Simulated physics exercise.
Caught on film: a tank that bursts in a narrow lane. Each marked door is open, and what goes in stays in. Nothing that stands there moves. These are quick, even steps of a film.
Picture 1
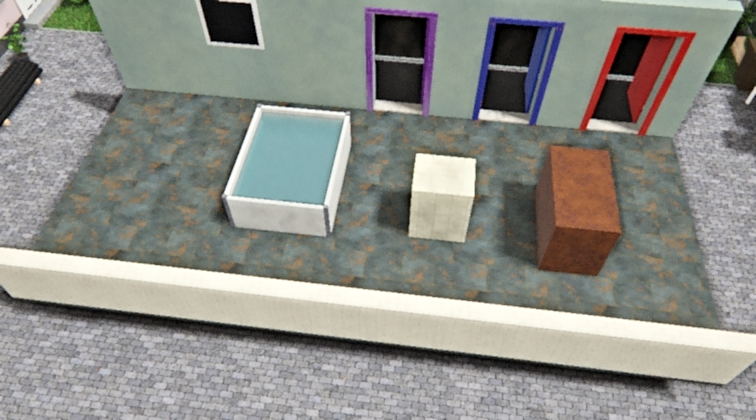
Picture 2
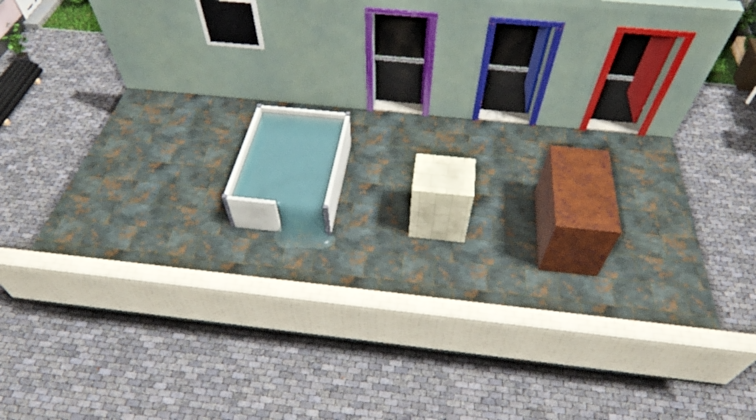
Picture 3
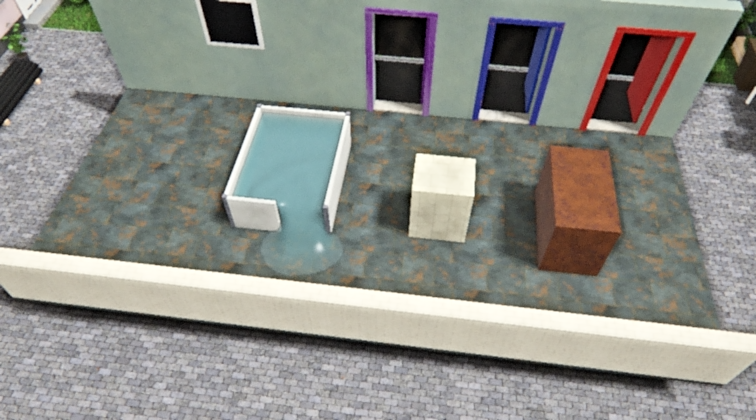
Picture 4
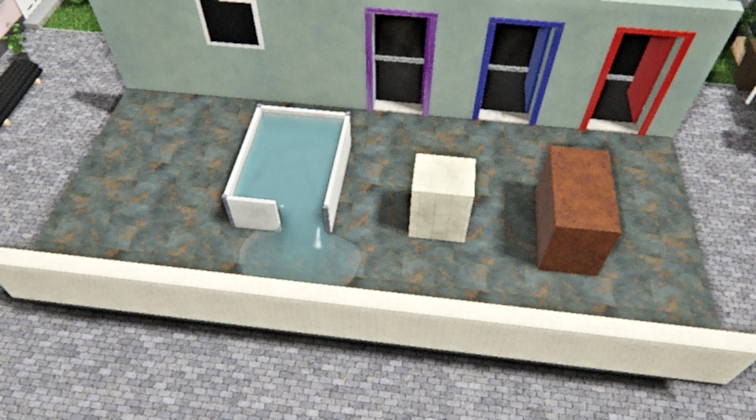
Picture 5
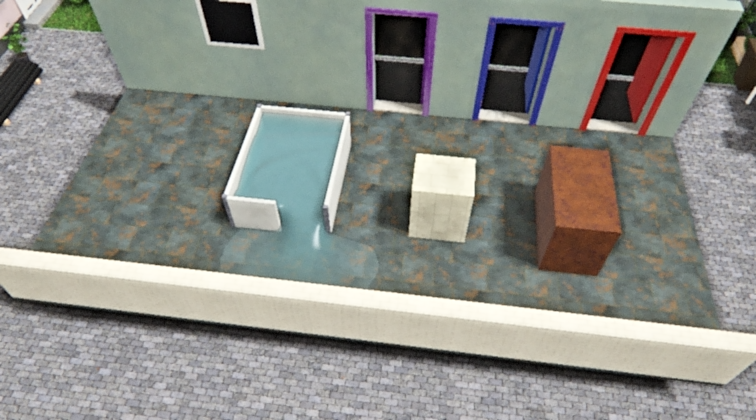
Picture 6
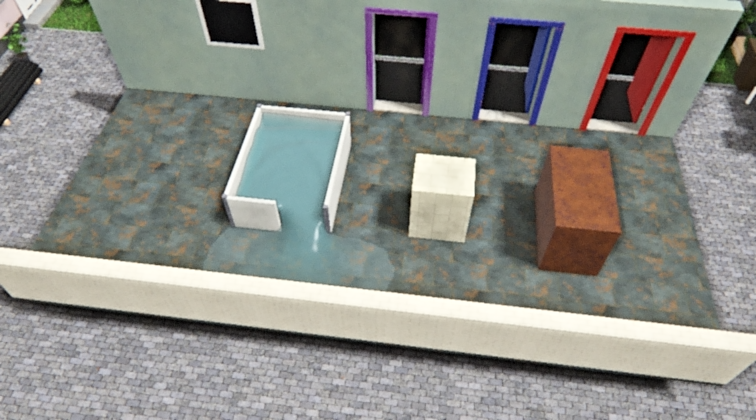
Water in a white-walled tank stands level in a narrow lane, seen from above between a pale green building and a low cream wall. The tank is on the left, a cream block near the middle and a taller rust-brown block on the right, before purple, blue and red doorways. The tank's near side opens at its right end, and water pours out, spreading forward and sideways across the mottled floor.
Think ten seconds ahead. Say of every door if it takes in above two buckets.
The red door admits no more than that; the blue door admits no more than that; the purple door admits no more than that.
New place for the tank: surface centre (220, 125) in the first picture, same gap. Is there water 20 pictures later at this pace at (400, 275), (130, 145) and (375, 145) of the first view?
As listed: Covered, dry, dry.
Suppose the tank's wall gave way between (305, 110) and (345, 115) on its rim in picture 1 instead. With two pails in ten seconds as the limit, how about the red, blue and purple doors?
Red door is under; blue door keeps below it; purple door goes over.
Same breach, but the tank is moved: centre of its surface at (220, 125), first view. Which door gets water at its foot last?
I say the red one.
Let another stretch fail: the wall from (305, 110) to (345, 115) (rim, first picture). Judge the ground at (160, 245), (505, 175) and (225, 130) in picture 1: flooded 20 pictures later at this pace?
One after the other: Not flooded, wet, wet.
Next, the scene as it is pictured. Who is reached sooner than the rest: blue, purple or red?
The blue door.
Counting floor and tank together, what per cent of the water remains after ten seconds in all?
Roughly 54 per cent.
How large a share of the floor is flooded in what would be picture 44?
Close to 55 %.
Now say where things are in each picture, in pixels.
The tank at (291, 157) is whole and still, in the first picture.
The front is at (328, 244), out from the gap at (303, 223), in the second picture.
The front is at (281, 269), out from the gap at (303, 224), in the third picture.
The front is at a hidden place, out from the gap at (303, 224), in the fourth picture.
The front is at a hidden place, out from the gap at (303, 224), in the fifth picture.
Water pours out at (303, 224) and has run to a hidden place, in the sixth picture.
A moment on, water covers 10 % of the floor; the red door not reached, the blue door not reached, the purple door not reached.
Next, water covers 25 % of the floor; the red door not reached, the blue door not reached, the purple door not reached.
Then, water covers 45 % of the floor; the red door not reached, the blue door not reached, the purple door not reached.
Later, water covers 55 % of the floor; the red door not reached, the blue door under two buckets in, the purple door wet at the sill, nothing in.
In the end, water covers 60 % of the floor; the red door wet at the sill, nothing in, the blue door under two buckets in, the purple door wet at the sill, nothing in.
